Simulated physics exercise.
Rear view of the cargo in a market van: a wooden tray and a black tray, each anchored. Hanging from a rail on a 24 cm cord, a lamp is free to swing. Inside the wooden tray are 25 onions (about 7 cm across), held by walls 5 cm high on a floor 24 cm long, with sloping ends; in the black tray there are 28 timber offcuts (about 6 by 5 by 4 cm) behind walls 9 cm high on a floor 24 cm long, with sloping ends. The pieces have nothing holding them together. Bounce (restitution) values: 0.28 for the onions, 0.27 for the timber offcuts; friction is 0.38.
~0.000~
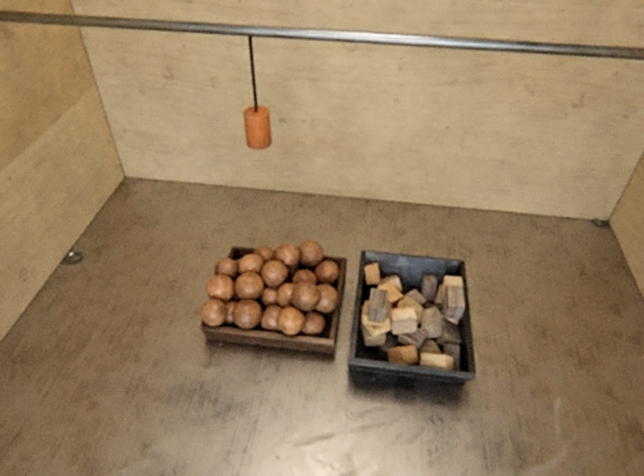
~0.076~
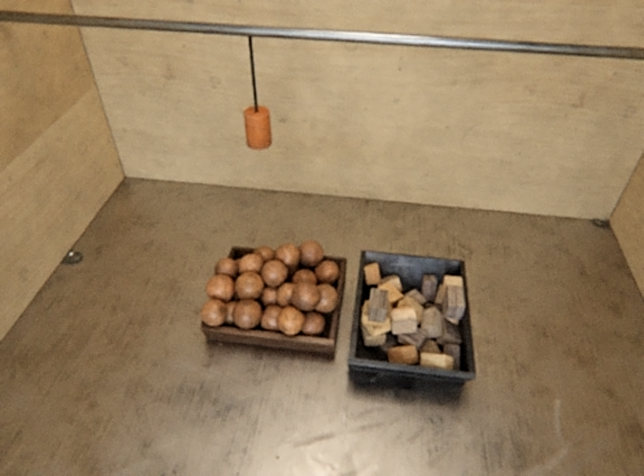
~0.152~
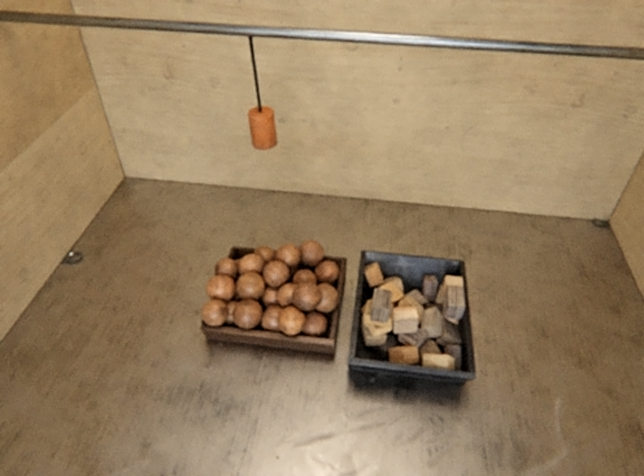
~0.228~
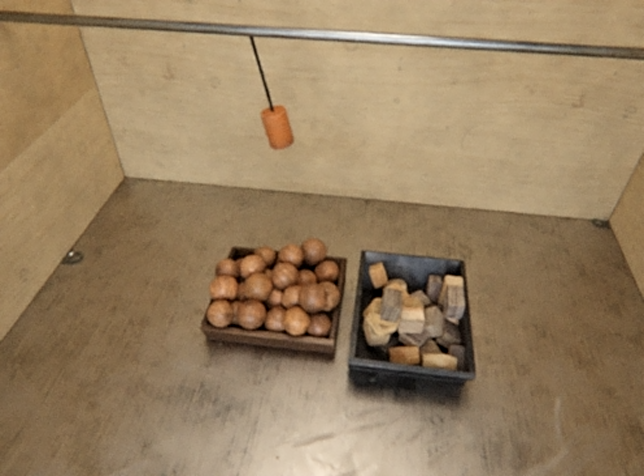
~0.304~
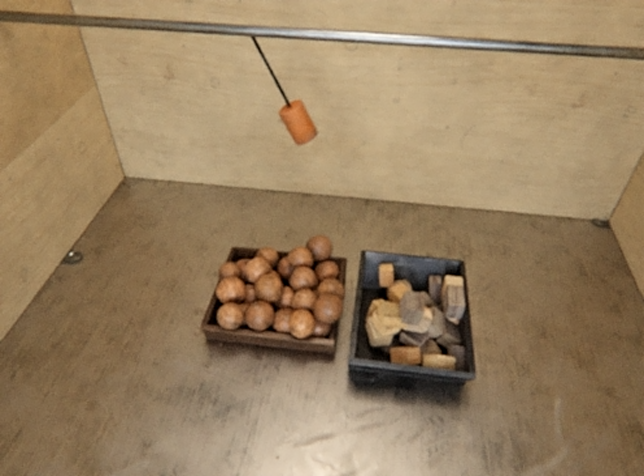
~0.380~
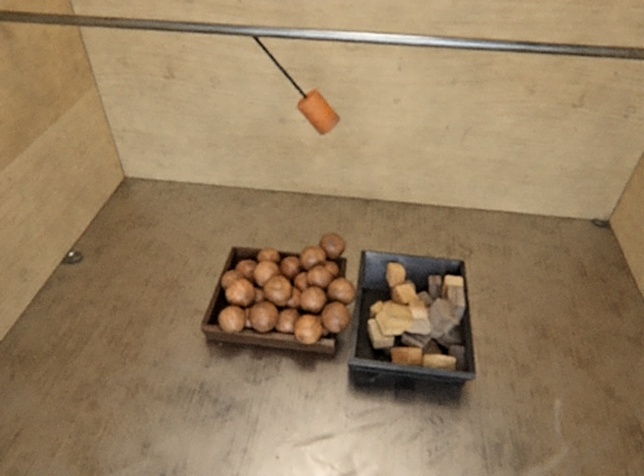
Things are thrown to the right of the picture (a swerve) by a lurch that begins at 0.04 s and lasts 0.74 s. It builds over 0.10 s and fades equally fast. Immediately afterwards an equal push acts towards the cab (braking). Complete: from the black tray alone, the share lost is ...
... less than a sixth.
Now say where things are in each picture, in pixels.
In the first frame (places track the rim corner closest to us here), black tray (473, 373); wooden tray (332, 339); lamp cord 0° off upright; all still inside.
Black tray (473, 373); lamp cord 0° off upright, in the second frame.
Black tray (473, 373); lamp cord 3° off upright, in the third frame.
Black tray (473, 373); lamp cord 12° off upright, in the fourth frame.
Black tray (473, 373); lamp cord 26° off upright, in the fifth frame.
Black tray (473, 373); wooden tray (332, 339); lamp cord 40° off upright; 1 out, the lowest onion at (342, 292), in the sixth frame.
After 0.66 s, the wooden tray is down by 6 of 25 and the black tray is down by 1 of 28.
After 1.01 s, the wooden tray is down by 7 of 25 and the black tray is down by 1 of 28.
After 1.49 s, the wooden tray is down by 10 of 25 and the black tray is down by 1 of 28.
Final count (at 2.12 s), the wooden tray is down by 10 of 25 and the black tray is down by 1 of 28. Asked share, 1 of 28, 4 per cent.
